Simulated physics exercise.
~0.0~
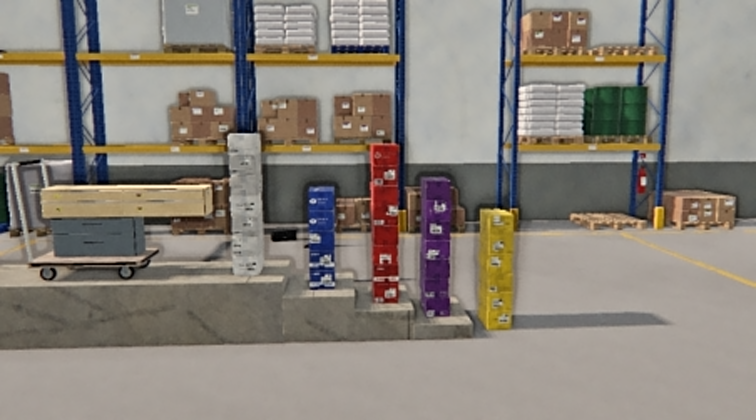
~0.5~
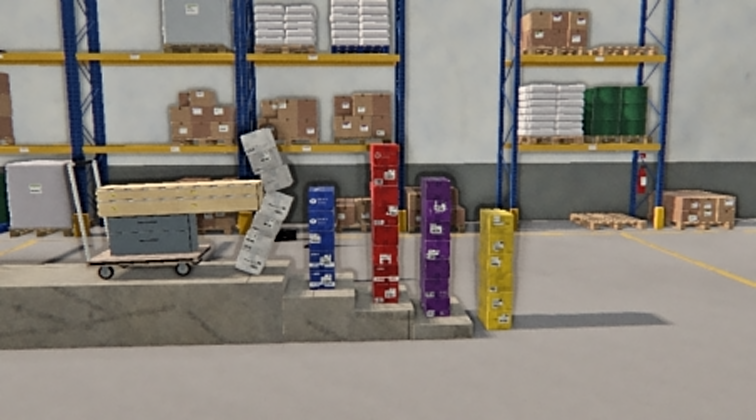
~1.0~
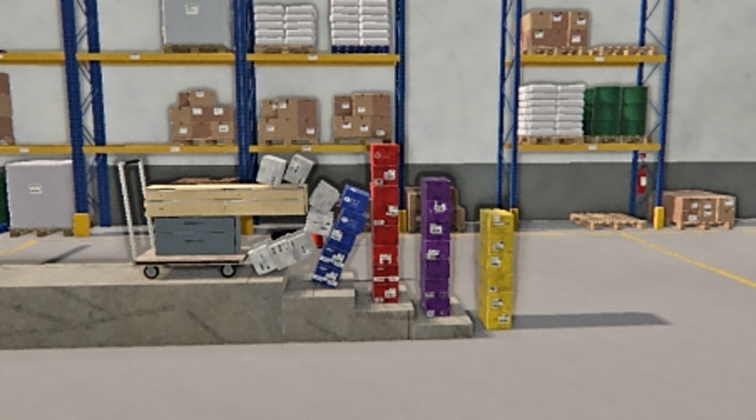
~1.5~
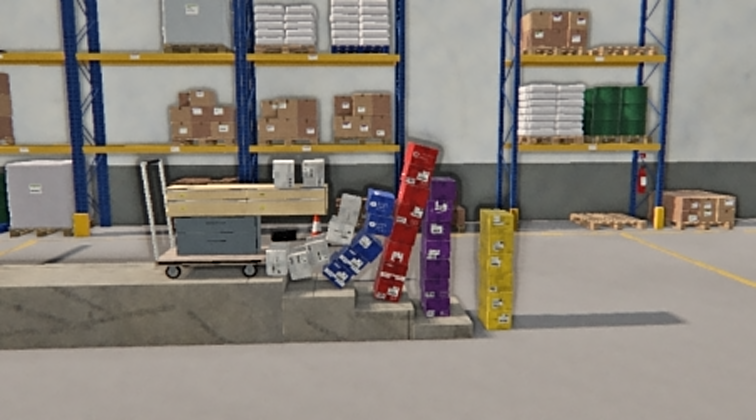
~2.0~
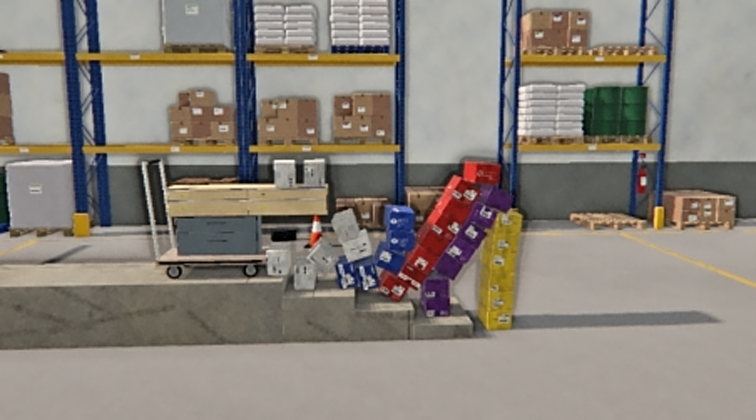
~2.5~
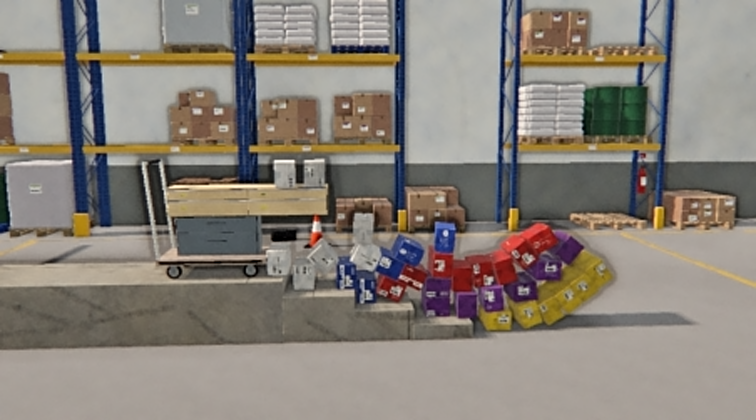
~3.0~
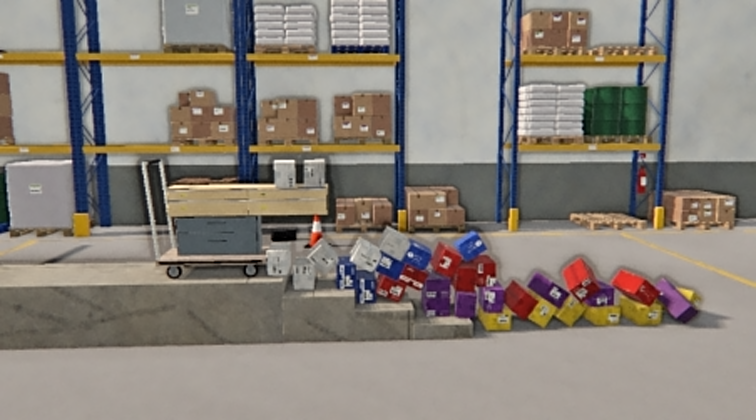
A loaded trolley rolls right into the pale stack, toppling the coloured box stacks into a heap.
